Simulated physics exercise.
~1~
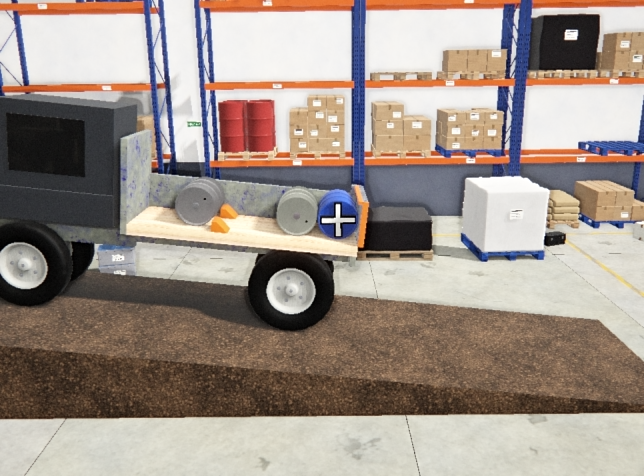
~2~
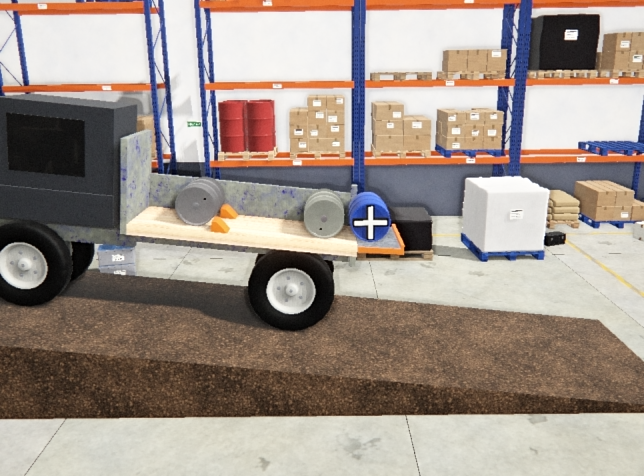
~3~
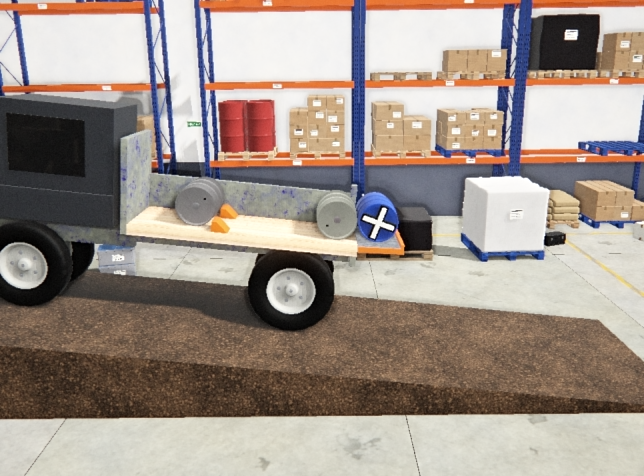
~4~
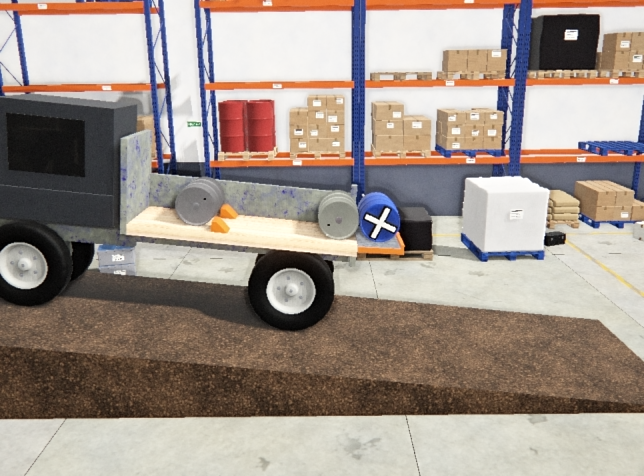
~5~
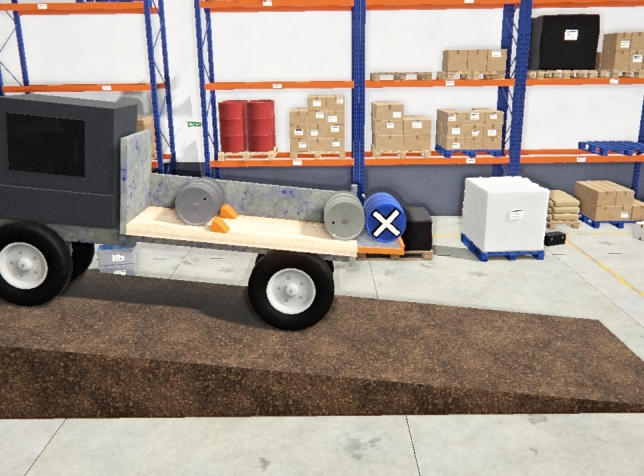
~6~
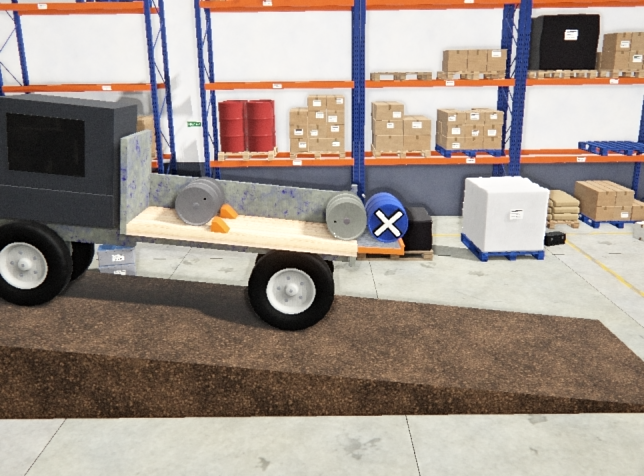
In the video, a pick-up stands tail-down on a slope in a warehouse, carrying two grey kegs and a blue one marked with a white cross. The tailgate drops, the blue keg rolls right onto it with a grey keg following, and the blue keg ends resting on the lowered gate.
